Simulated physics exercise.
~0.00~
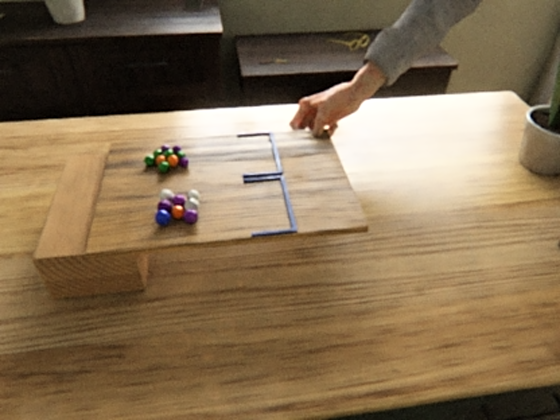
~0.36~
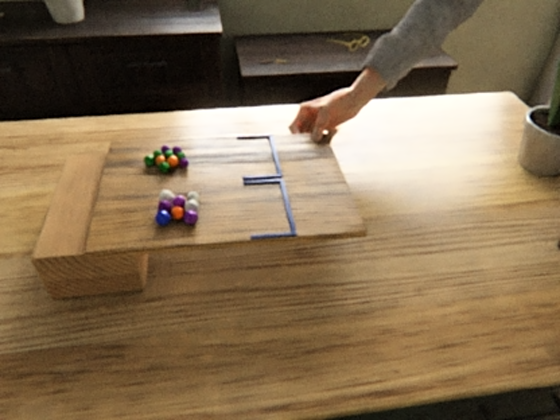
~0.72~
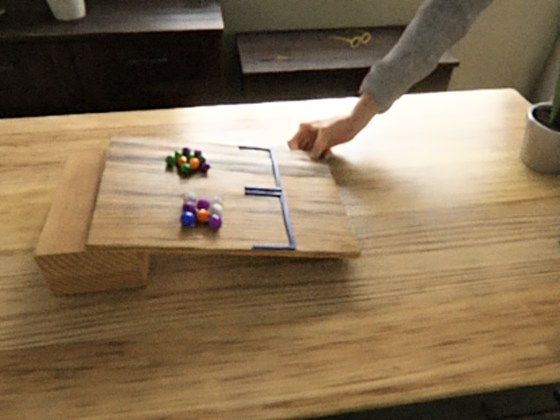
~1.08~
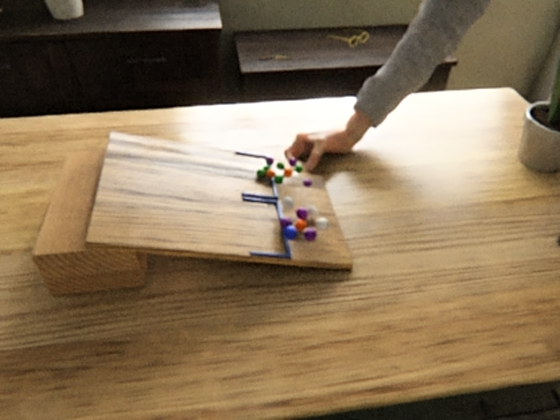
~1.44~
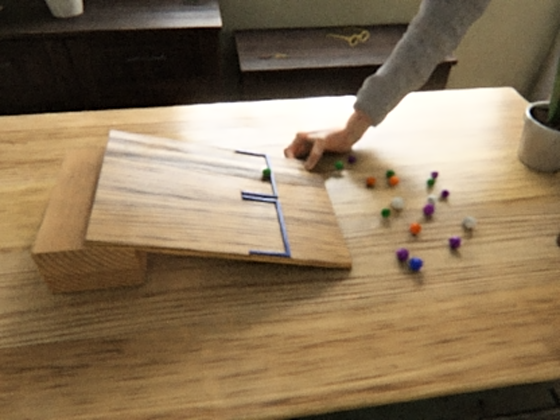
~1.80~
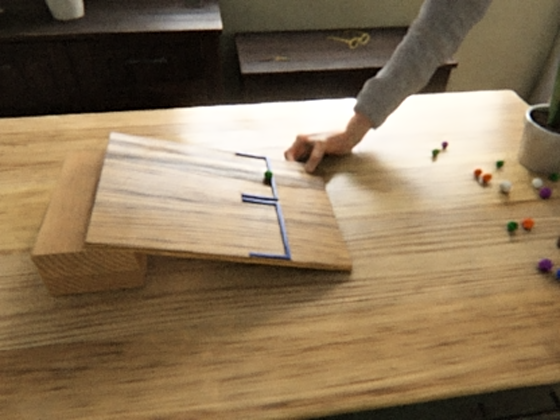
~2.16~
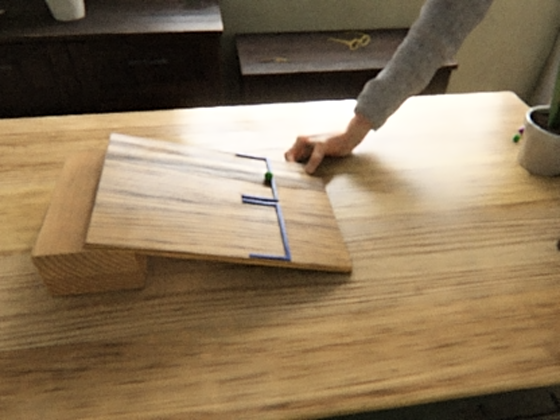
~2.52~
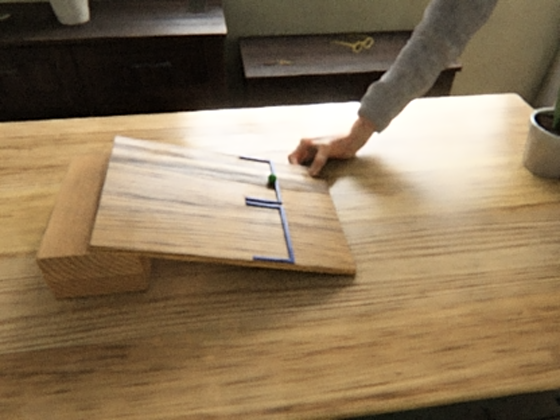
On a pale wooden table, a thin board lies with its left end on a wooden block while a hand holds its far right corner. Two clusters of small colourful balls rest near the raised end, with thin blue bars fixed farther along the board. The hand lowers the right side, and the board tilts into a ramp. Both clusters slide down to the right, cross the bars and scatter over the tabletop toward the potted plant. The balls roll out of sight, leaving one green ball at the far bar, the hand still on the sloping board.
